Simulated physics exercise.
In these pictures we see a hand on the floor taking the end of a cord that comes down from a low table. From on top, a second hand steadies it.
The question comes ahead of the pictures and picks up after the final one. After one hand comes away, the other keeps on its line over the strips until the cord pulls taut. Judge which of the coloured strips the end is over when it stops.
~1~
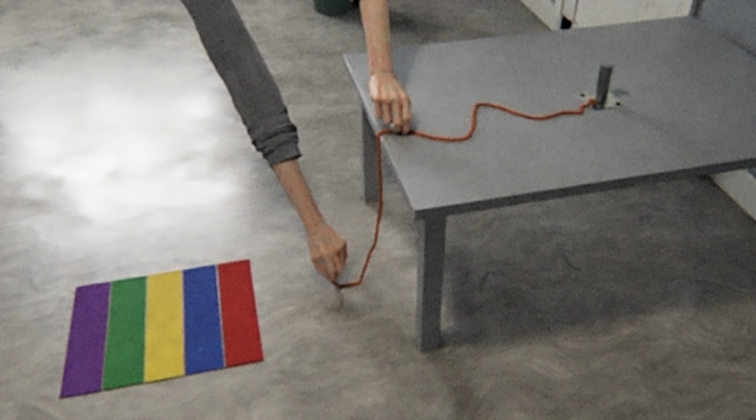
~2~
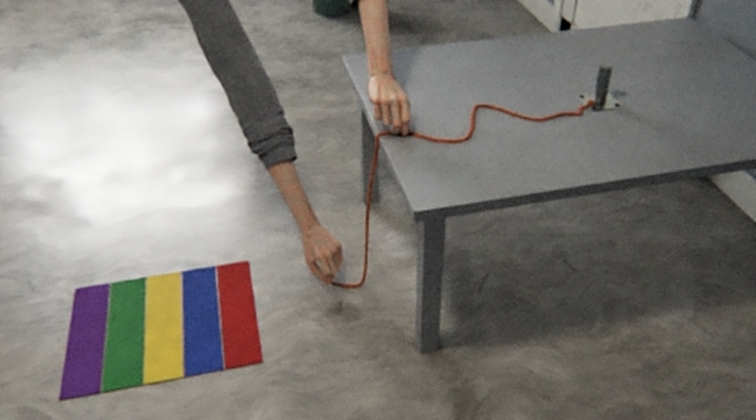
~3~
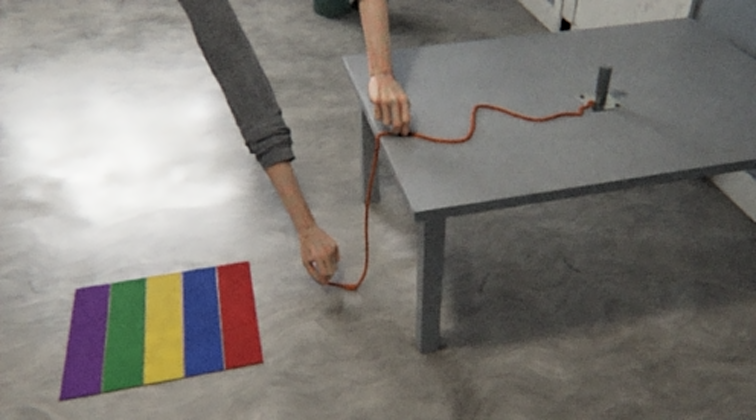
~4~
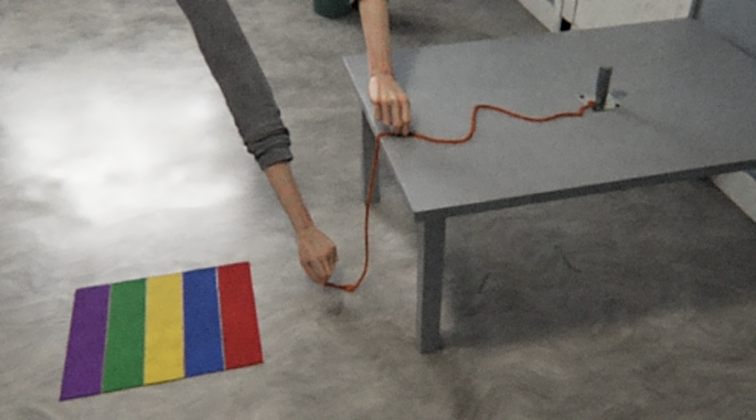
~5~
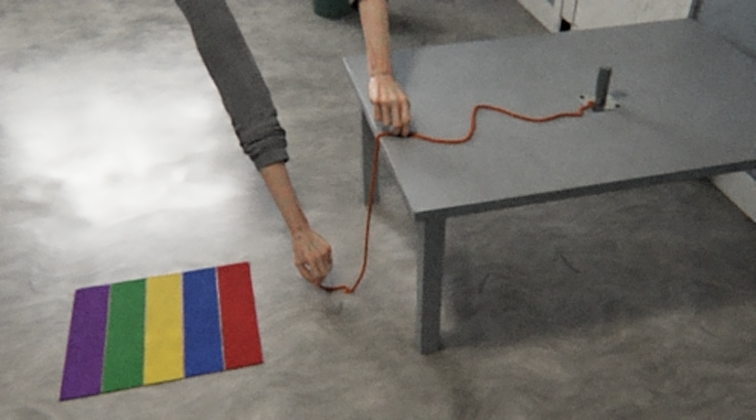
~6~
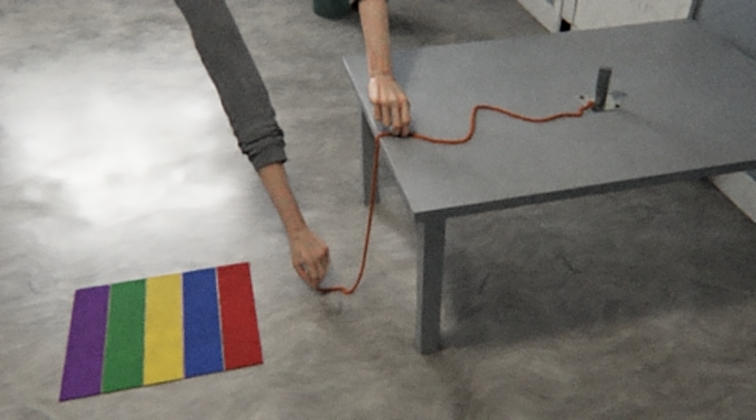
It is over the green strip.
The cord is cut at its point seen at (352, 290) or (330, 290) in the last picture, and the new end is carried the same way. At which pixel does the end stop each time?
The pixels are close to (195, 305) for the first and (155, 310) for the second.
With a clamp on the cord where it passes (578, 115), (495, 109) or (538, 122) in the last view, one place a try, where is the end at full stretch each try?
First (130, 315), next (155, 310), last (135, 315).
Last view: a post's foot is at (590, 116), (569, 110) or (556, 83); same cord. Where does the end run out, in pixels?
Try by try: (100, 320), (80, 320) and (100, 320).
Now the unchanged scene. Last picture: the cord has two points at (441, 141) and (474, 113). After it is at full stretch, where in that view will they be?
End: (369, 144) and then (445, 124).
Soon after, end near (199, 303); over blue.
Then, end near (151, 311); over yellow.
At full stretch, end near (122, 316); over green. It halts on the green strip.
